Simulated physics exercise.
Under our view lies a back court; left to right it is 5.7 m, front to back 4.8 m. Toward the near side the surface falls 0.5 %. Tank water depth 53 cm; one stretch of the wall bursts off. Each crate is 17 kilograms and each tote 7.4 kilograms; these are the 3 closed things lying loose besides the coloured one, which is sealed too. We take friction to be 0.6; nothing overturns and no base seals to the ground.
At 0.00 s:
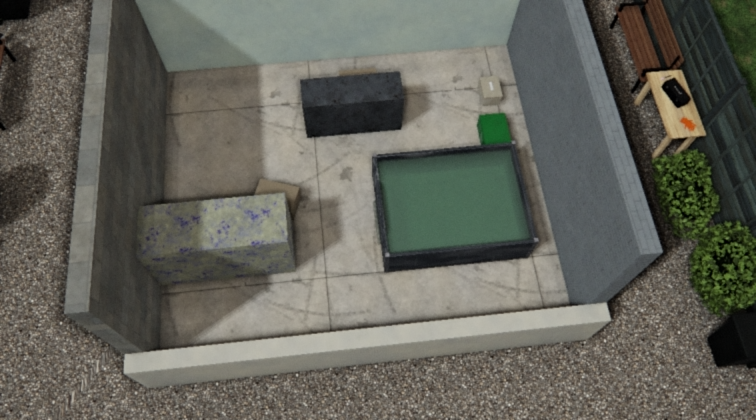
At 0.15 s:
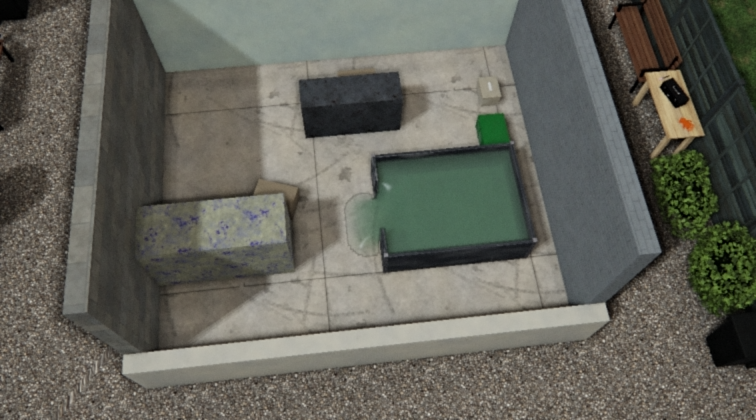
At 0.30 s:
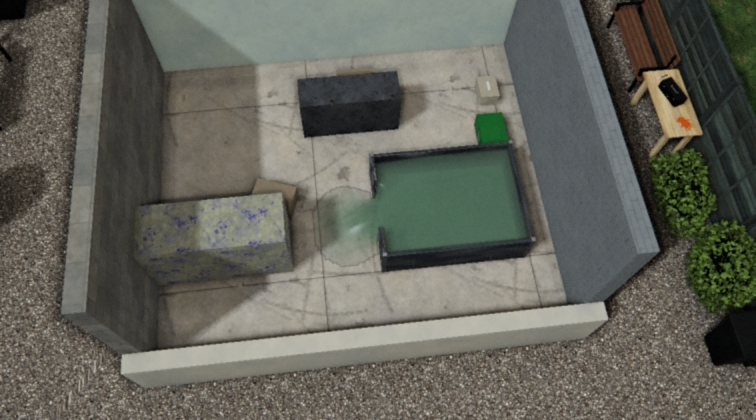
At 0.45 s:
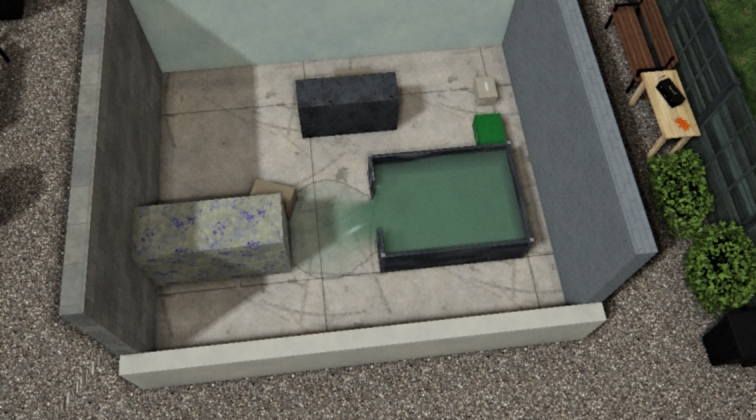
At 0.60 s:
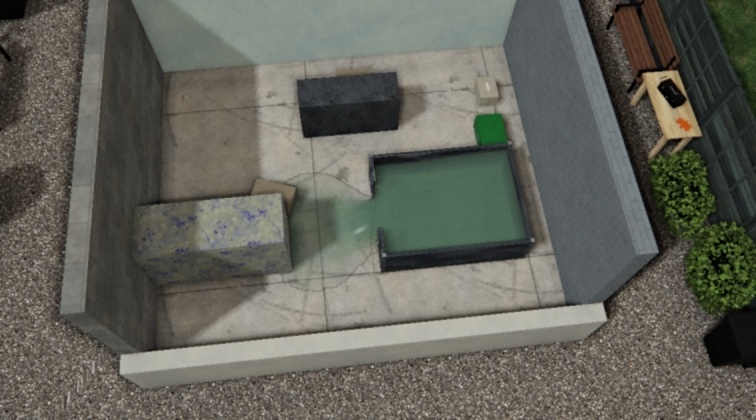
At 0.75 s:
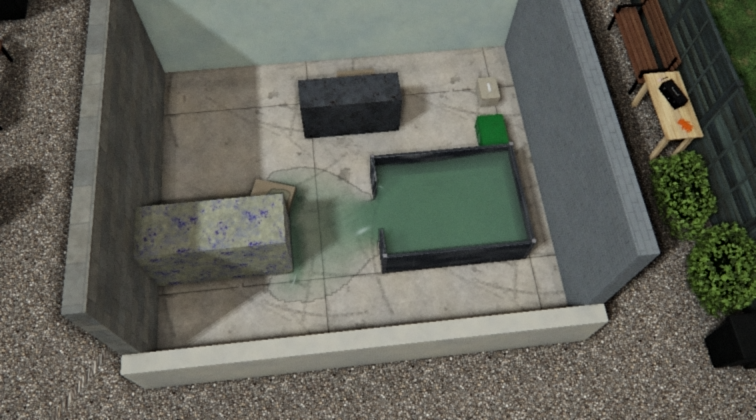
Greenish water pouring through a gap in the left side of a low tank and spreading across a walled courtyard floor.
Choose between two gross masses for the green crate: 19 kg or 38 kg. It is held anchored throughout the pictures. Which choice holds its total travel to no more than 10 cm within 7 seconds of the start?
Of the two, the smaller does it already.
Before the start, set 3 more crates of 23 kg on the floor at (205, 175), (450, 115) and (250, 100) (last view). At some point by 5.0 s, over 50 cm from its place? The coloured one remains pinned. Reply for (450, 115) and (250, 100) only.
First one stayed within, second stayed within.
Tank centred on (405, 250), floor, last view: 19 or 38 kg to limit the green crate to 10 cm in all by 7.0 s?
In that case the lighter mass suffices.
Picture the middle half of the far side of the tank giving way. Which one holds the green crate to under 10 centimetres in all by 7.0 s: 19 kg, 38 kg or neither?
In that case just the heavier mass works.
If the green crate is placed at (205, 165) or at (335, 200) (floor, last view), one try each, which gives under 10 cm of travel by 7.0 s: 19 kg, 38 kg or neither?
In turn: Neither holds; neither is enough.
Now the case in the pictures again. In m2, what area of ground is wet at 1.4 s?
Somewhere around 10.0 m2, roughly.
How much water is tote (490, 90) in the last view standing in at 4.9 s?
I'd say some 0 cm.
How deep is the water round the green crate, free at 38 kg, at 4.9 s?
0 cm, roughly.
After 1.4 s the green crate would be 0 cm from its start with 19 kg and 0 cm from its start with 38 kg; 0 cm of water round it then.
After 3.1 s the green crate would be 0 cm from its start with 19 kg and 0 cm from its start with 38 kg; 0 cm of water round it then.
After 4.9 s the green crate would be 0 cm from its start with 19 kg and 0 cm from its start with 38 kg; 0 cm of water round it then.
After 7.0 s the green crate would be 0 cm from its start with 19 kg and 0 cm from its start with 38 kg; 1 cm of water round it then.
